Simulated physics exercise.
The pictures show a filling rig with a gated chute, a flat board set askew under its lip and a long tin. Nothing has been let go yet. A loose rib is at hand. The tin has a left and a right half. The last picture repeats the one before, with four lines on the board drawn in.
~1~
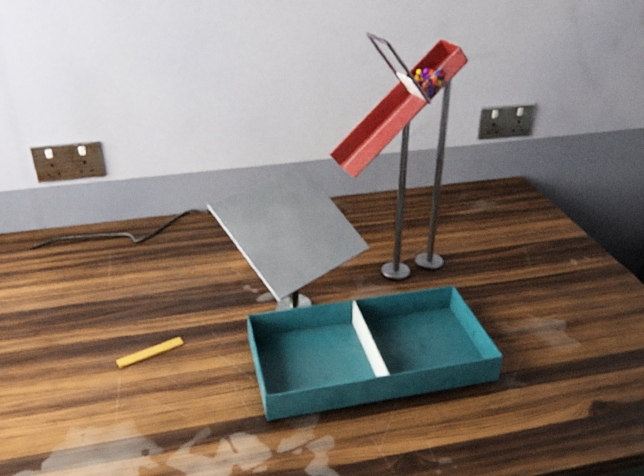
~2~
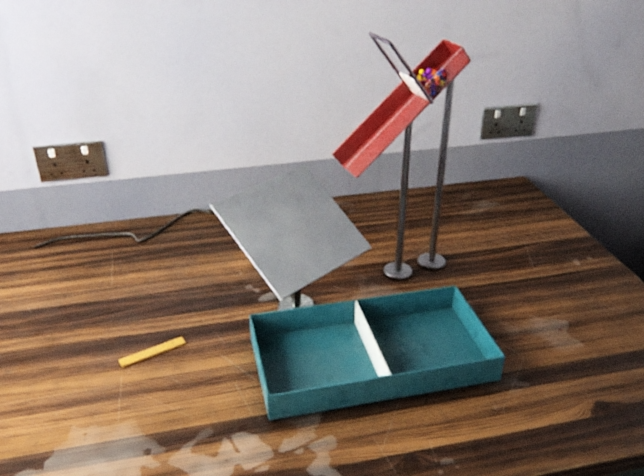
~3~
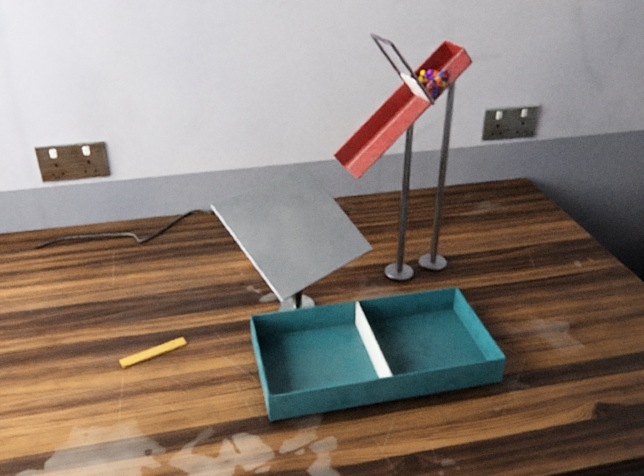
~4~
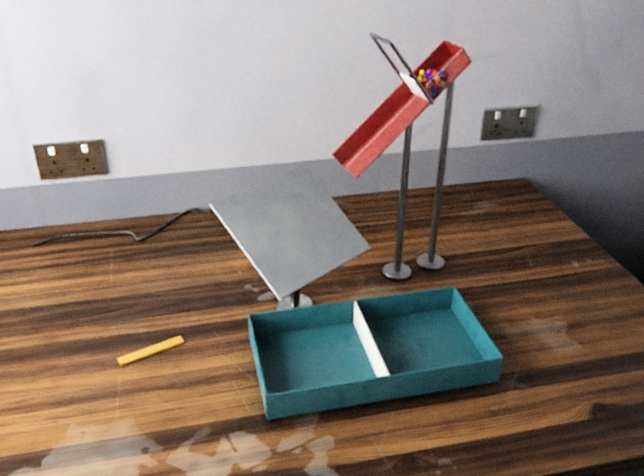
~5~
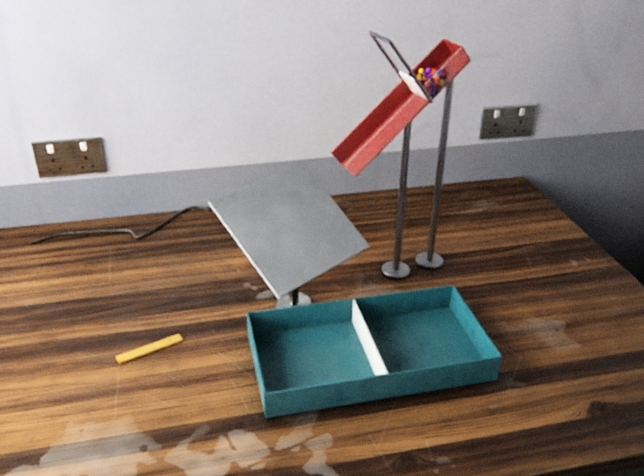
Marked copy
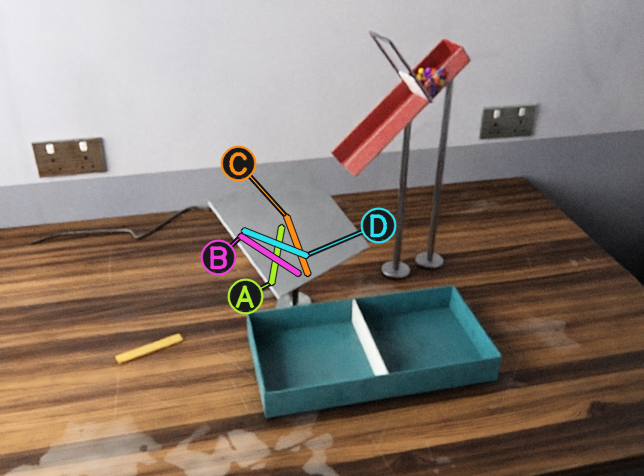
The clip shows a tilted red chute holding colourful beads behind a closed gate, above a slanted grey board and a teal tin with two halves, beside a loose yellow strip; apart from slight shifts of the view, nothing moves.
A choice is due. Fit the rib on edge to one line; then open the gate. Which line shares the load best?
Line D does it best.
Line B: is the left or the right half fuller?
More lands on the left.
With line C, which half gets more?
Left.
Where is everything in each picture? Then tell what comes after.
The first picture shows load behind the gate near (427, 80), round plastic beads; lip of the chute near (347, 172), sloping fairly steeply.
The second picture shows middle of the board near (294, 227), tilted fairly steeply; middle of its low edge near (329, 272); of its high edge near (261, 183).
The third picture shows front corners of the tin near (269, 397) and (505, 358); front end of its middle wall near (392, 376); gate still shut near (411, 81).
The fourth picture shows middle of the load near (430, 81); lip near (349, 172).
The fifth picture shows middle of the load near (429, 79); lip near (348, 170).
On the marked copy, line A from (281, 227) to (271, 282); line B from (241, 236) to (298, 273); line C from (286, 217) to (307, 273); line D from (244, 230) to (306, 255).
If A is chosen, of what is caught, the bulk in the left half, close to a quarter in the right.
If B is chosen, of what is caught, the bulk in the left half, close to a quarter in the right.
If C is chosen, of what is caught, the bulk in the left half, close to a quarter in the right.
If D is chosen, of what is caught, close to half in the left half, close to half in the right.
